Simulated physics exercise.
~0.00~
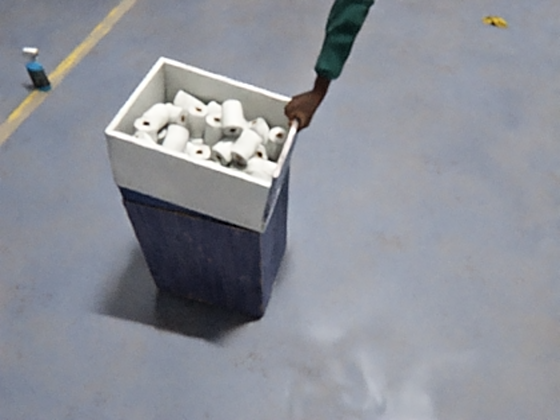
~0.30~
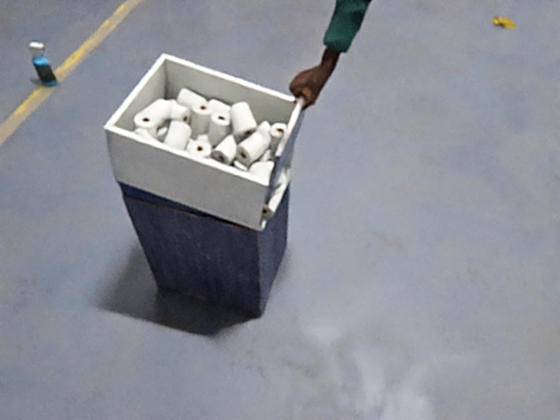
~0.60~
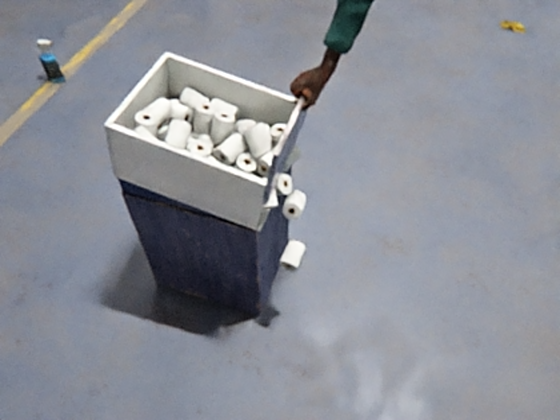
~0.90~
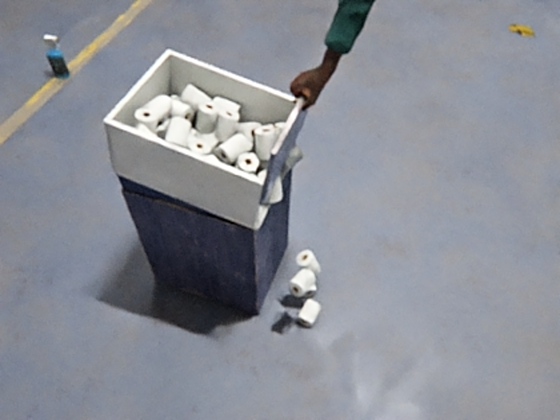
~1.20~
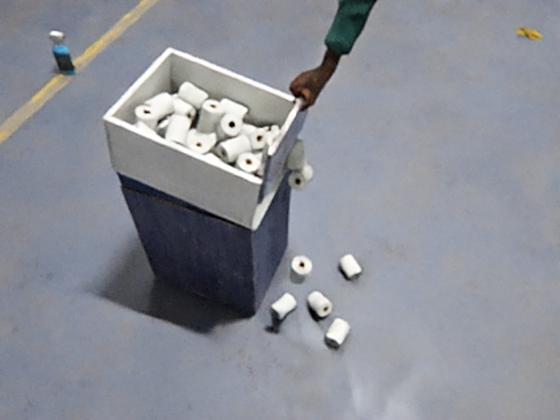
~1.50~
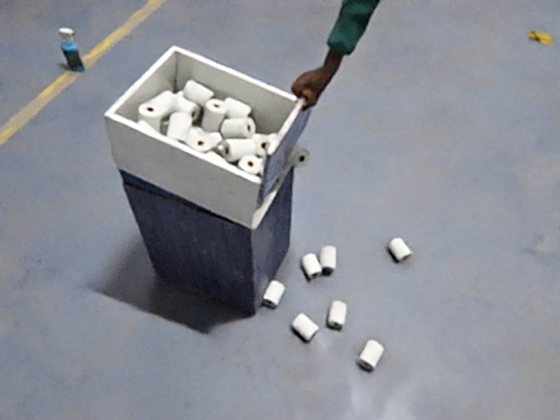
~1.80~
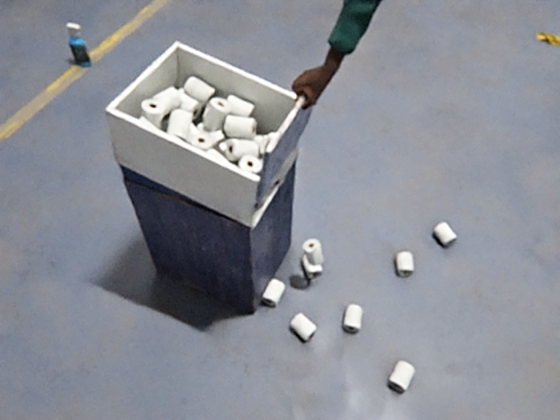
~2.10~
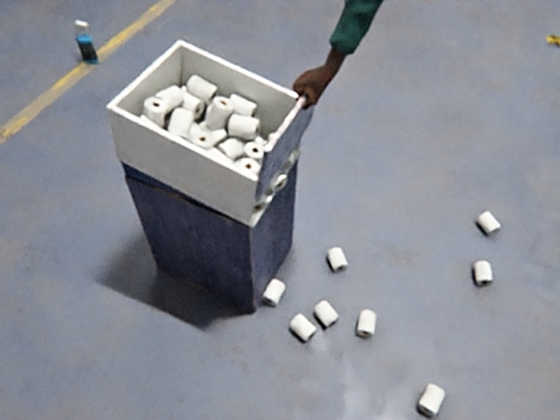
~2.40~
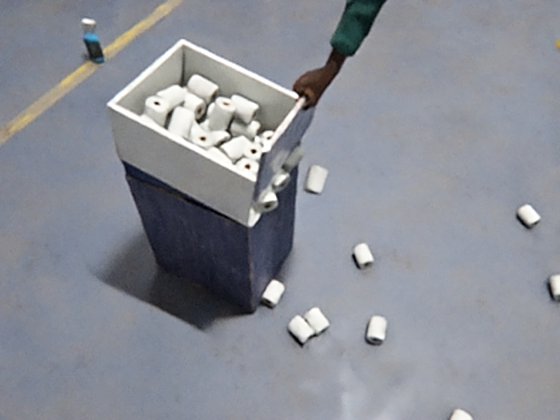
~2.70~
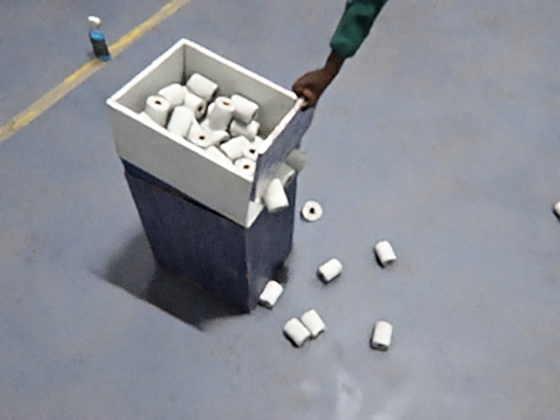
The clip opens on a white bin of paper rolls fixed on a dark blue stand, with a hand in a green sleeve gripping its right edge. The hand raises the gate slightly, and a few rolls slip through the opening at the lower right. They drop to the blue-grey floor and scatter, some rolling away to the right while others settle near the stand. More rolls keep tumbling out as the view drifts slightly sideways. By the end, several lie on the floor, some have left view, others are still falling, and most remain inside the bin.
